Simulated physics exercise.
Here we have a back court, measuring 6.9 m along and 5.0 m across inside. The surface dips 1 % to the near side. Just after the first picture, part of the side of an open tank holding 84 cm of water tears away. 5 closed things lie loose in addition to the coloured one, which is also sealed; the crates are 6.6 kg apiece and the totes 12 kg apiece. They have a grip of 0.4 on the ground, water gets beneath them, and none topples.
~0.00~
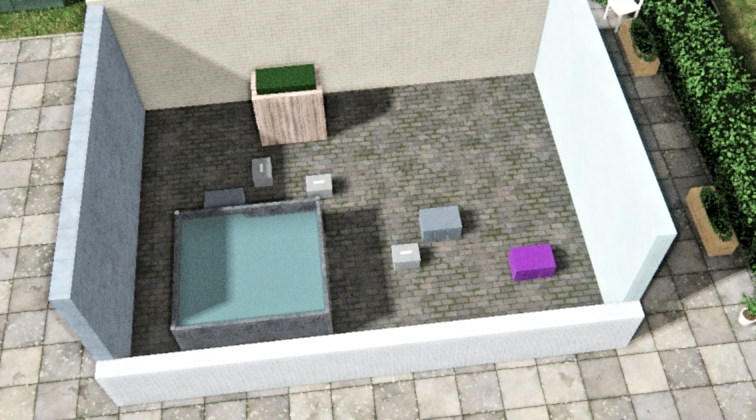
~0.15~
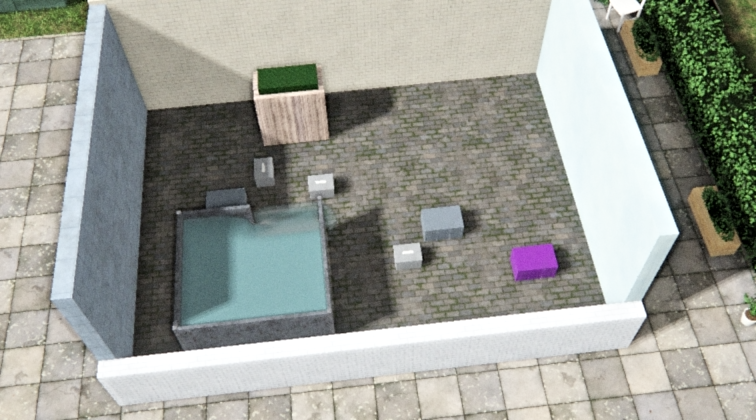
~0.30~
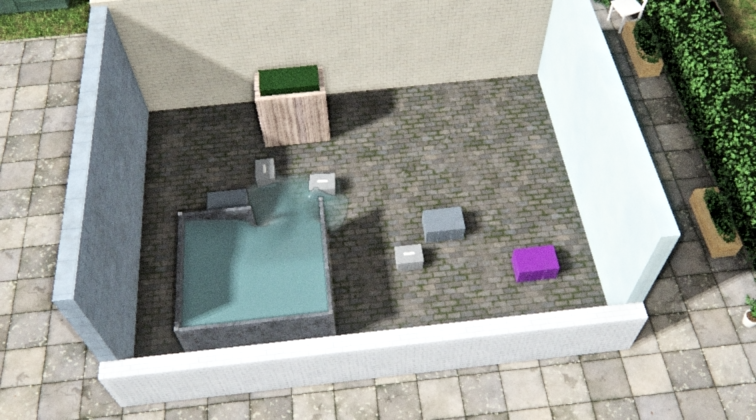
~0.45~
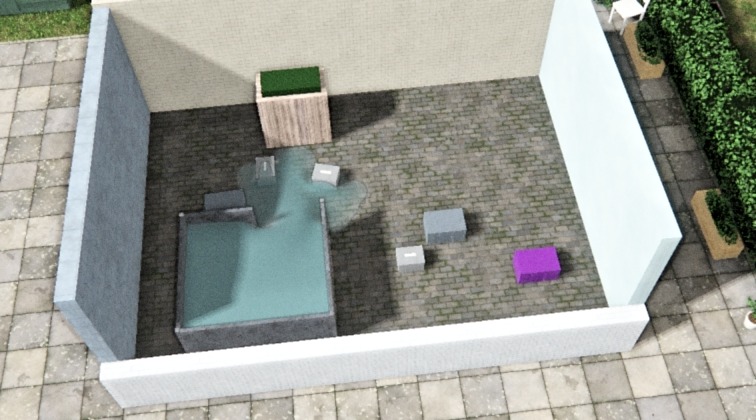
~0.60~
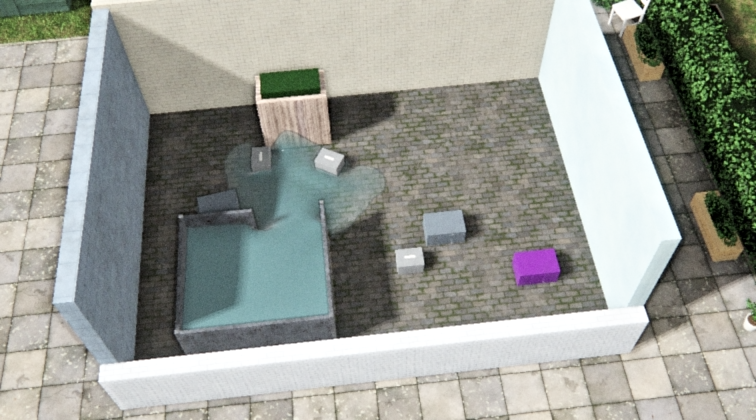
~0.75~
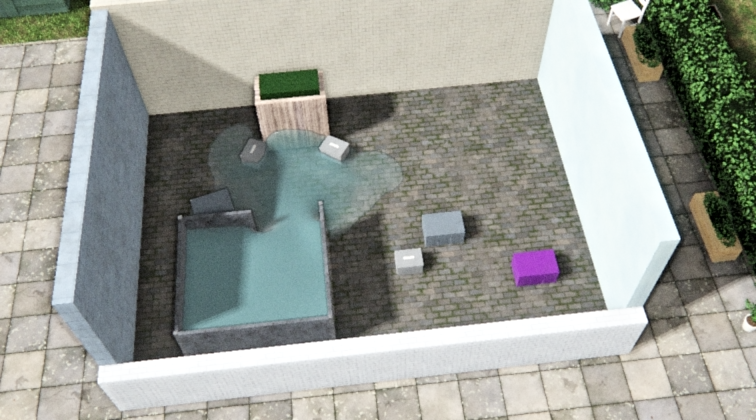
In a walled courtyard, water pours from a tank's open side and pushes nearby boxes.
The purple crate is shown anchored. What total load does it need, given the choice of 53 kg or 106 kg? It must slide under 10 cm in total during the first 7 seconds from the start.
The lighter one stays in range.
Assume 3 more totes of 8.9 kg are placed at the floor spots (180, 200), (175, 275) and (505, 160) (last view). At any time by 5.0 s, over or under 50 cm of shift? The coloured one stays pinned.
Going through them in turn, the answers are too far, too far and too far.
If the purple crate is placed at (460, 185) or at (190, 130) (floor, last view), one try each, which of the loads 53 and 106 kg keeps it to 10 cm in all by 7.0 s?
Well, the little one does for the first, just the big one for the second.
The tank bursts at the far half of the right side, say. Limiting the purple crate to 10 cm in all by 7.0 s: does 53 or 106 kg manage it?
So the heavier choice alone.
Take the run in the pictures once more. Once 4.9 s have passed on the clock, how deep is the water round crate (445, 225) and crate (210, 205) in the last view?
I'd estimate 2 cm for the first and 7 cm for the second.
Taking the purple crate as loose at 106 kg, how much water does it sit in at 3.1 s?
Around 0 cm.
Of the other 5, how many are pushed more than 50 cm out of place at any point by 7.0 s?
Answer: 3.
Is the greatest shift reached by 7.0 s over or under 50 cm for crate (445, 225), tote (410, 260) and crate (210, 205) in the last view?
Well, they come out not exceeding it, not exceeding it and exceeding it, in that order.
After 1.4 s the purple crate would be 0 cm from its start with 53 kg and 0 cm from its start with 106 kg; 0 cm of water round it then.
After 3.1 s the purple crate would be 0 cm from its start with 53 kg and 0 cm from its start with 106 kg; 0 cm of water round it then.
After 4.9 s the purple crate would be 0 cm from its start with 53 kg and 0 cm from its start with 106 kg; 7 cm of water round it then.
After 7.0 s the purple crate would be 0 cm from its start with 53 kg and 0 cm from its start with 106 kg; 9 cm of water round it then.
